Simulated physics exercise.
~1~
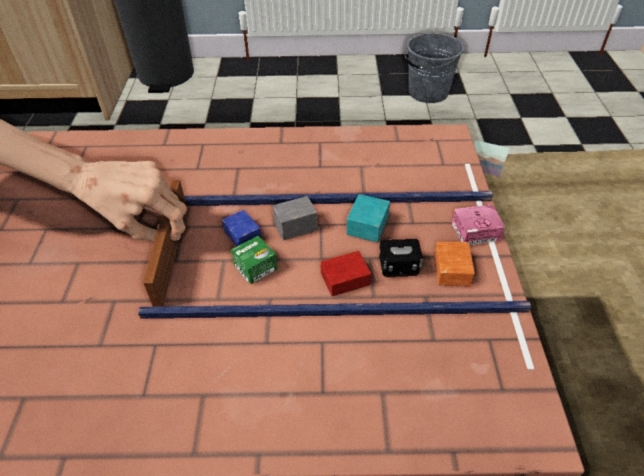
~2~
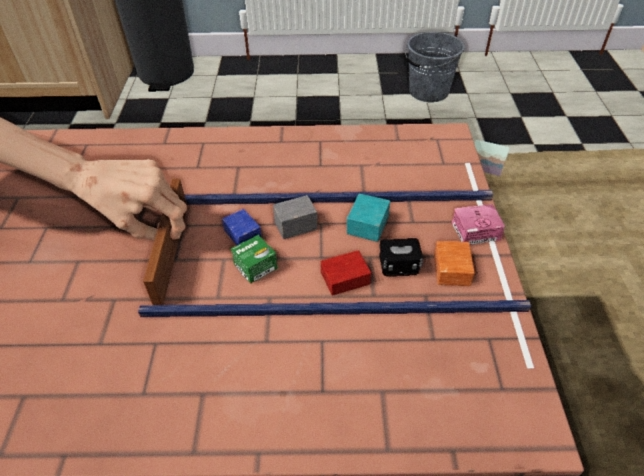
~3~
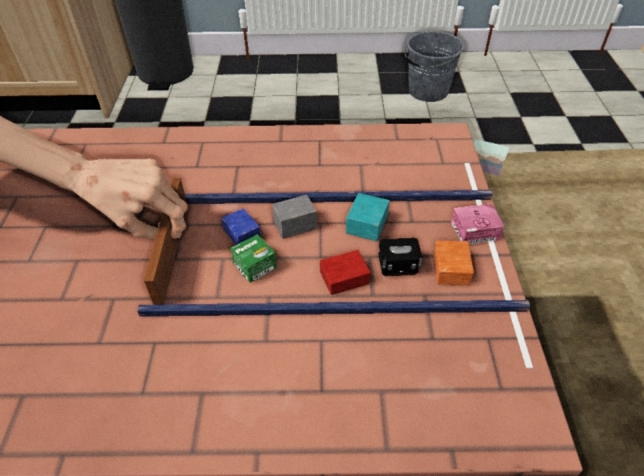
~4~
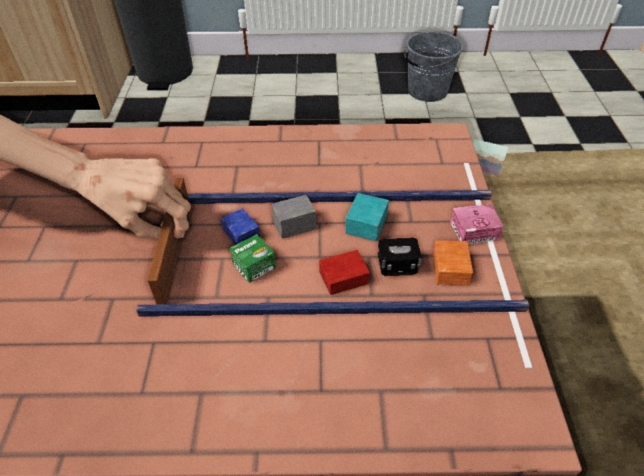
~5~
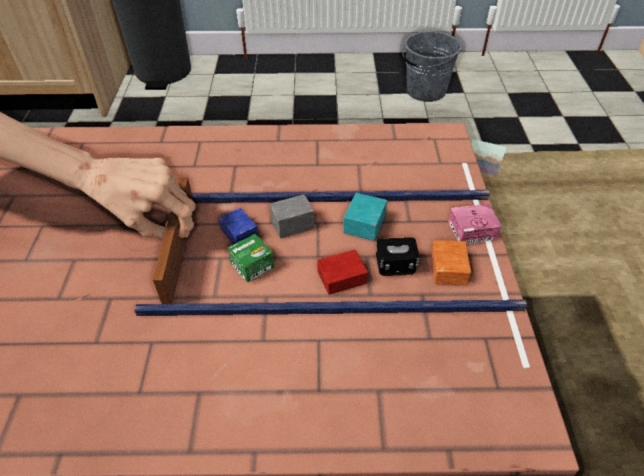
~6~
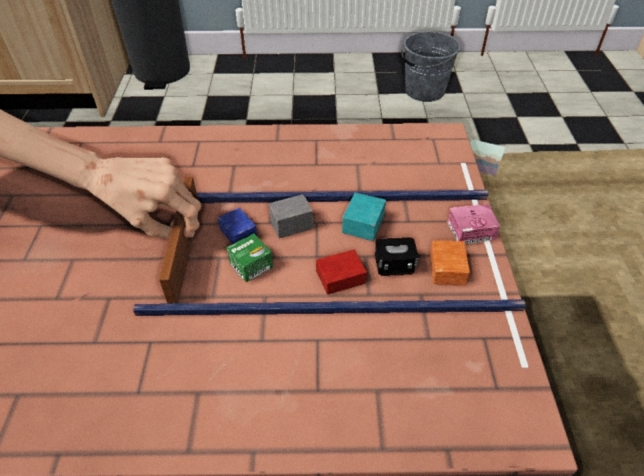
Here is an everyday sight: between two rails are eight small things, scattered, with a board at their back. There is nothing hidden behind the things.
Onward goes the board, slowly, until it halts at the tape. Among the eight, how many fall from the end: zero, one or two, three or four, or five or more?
The push is going to knock five or more off the table.
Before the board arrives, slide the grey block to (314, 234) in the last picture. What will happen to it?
The grey block goes off.
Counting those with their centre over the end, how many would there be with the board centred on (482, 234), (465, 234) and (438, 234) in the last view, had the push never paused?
Past-the-end tally - position 1: 5, position 2: 5, position 3: 3.
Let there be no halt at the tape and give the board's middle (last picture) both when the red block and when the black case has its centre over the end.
Middle approx. at (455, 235), then approx. at (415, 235).
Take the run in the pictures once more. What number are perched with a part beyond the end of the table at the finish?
The tally is 3.
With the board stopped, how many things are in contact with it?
The figure is 3.
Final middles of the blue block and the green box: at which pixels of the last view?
First (502, 239), then (515, 265).
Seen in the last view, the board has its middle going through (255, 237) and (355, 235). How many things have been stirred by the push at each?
First position 3; second position 7.
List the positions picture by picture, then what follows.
Pink box (478, 225); orange block (454, 264); black case (400, 259); board (168, 240); tape (494, 249), in the first picture.
Orange block (454, 263); green box (255, 259), in the second picture.
Black case (399, 257); blue block (241, 228), in the third picture.
Pink box (476, 224); red block (344, 272), in the fourth picture.
Orange block (450, 263); board (176, 238), in the fifth picture.
Pink box (473, 224); orange block (449, 263); black case (396, 257); board (182, 237); tape (489, 248), in the sixth picture.
Early on, none off yet; pink box at rest near (473, 224); orange block at rest near (449, 263); black case at rest near (396, 257).
A while later, none off yet; pink box at rest near (475, 225); orange block leaning well over near (529, 273); black case travelled well along near (491, 256).
Finally, the number that fall off is five or more; lost, red block, turquoise block, black case, orange block and pink box.
